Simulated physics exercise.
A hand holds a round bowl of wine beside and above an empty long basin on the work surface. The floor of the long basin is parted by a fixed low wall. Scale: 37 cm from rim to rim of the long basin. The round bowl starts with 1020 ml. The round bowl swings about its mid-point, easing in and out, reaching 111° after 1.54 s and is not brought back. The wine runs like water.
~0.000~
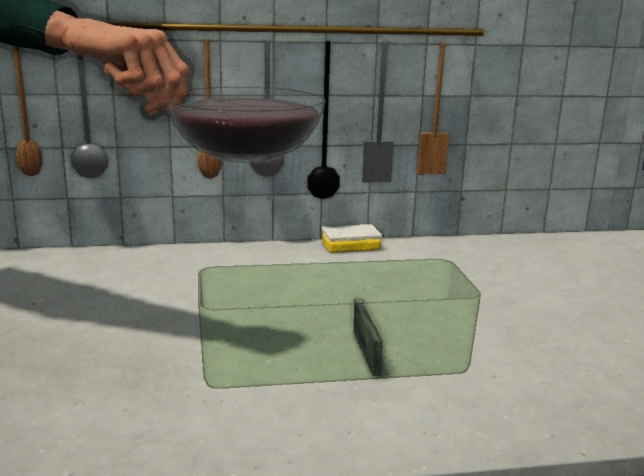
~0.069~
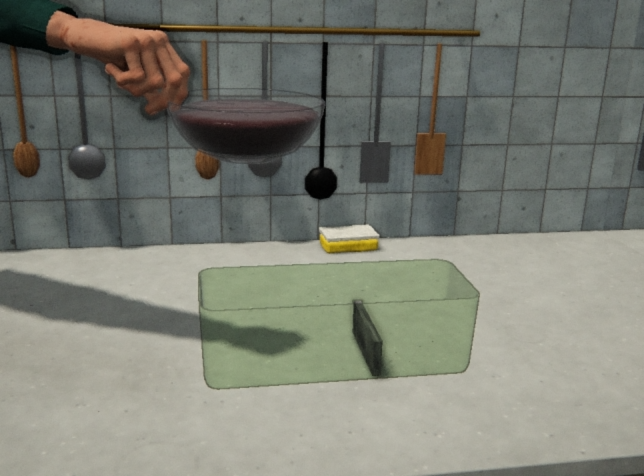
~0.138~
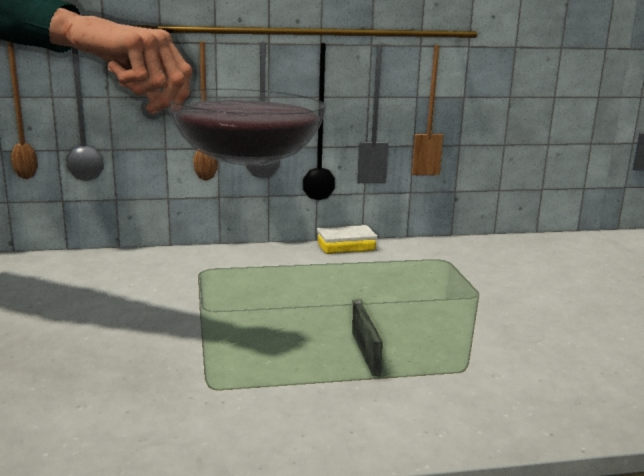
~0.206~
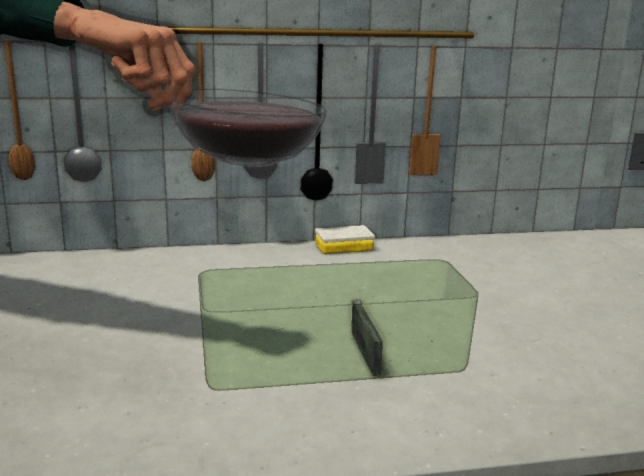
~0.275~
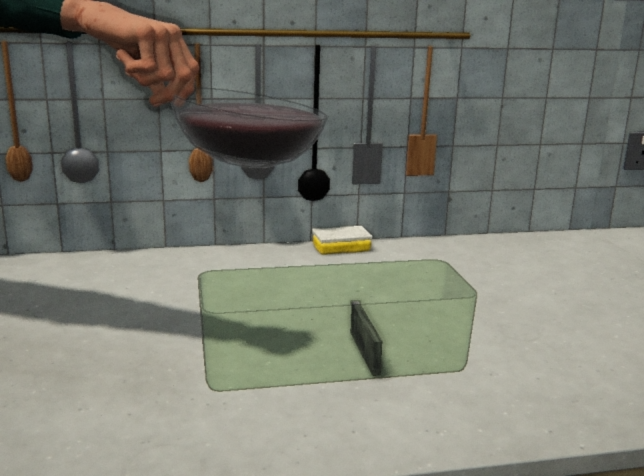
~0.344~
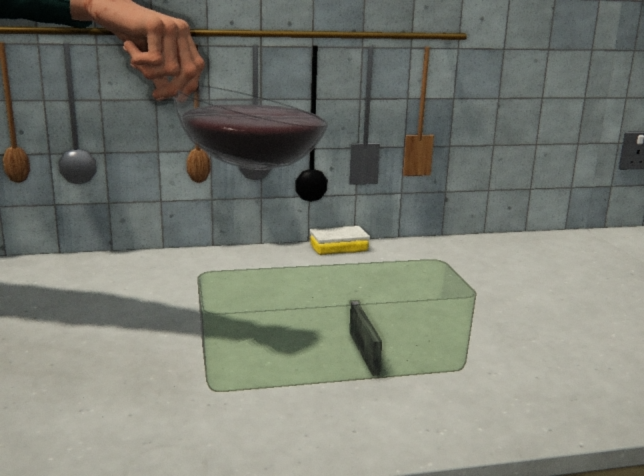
Kitchen counter with hanging utensils, a hand gradually tilting a glass bowl of dark red liquid rightward above an empty green basin.
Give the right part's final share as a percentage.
Roughly 60 per cent is past the wall.
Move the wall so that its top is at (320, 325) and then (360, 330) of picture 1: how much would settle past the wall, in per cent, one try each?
In turn about 85 and 55 per cent.
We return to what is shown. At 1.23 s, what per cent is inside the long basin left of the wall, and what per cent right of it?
Some 34 per cent left and 60 right.
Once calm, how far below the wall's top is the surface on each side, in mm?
Left about 42 mm, right about 18 mm.
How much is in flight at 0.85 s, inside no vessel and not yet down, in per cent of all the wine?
Some 44 per cent.
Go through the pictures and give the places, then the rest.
In the first picture, it leans 0°; its right rim is at (323, 100); the wine meets the walls at (172, 108) and (318, 109); the long basin's rim runs from (200, 289) to (466, 278); the wall's top is at (368, 320).
In the second picture, it leans 1°; its right rim is at (323, 102); the wine meets the walls at (172, 110) and (318, 111).
In the third picture, it leans 2°; its right rim is at (324, 105); the wine meets the walls at (173, 111) and (318, 113).
In the fourth picture, it leans 5°; its right rim is at (324, 110); the wine meets the walls at (175, 111) and (320, 115).
In the fifth picture, it leans 9°; its right rim is at (325, 116); the wine meets the walls at (177, 113) and (321, 116).
In the sixth picture, it leans 13°; its right rim is at (325, 123); the wine meets the walls at (181, 115) and (323, 119).
By 0.85 s the tilt is 65° and 27 per cent is still to pour, 4 is left of the wall and 24 right of it.
By 1.23 s the tilt is 100° and 0 per cent is still to pour, 33 is left of the wall and 60 right of it.
By 1.62 s the tilt is 111° and 0 per cent is still to pour, 35 is left of the wall and 60 right of it.
By 2.04 s the tilt is 111° and 0 per cent is still to pour, 36 is left of the wall and 60 right of it.
At rest 36 per cent lies left of the wall, 60 right of it and 5 outside.
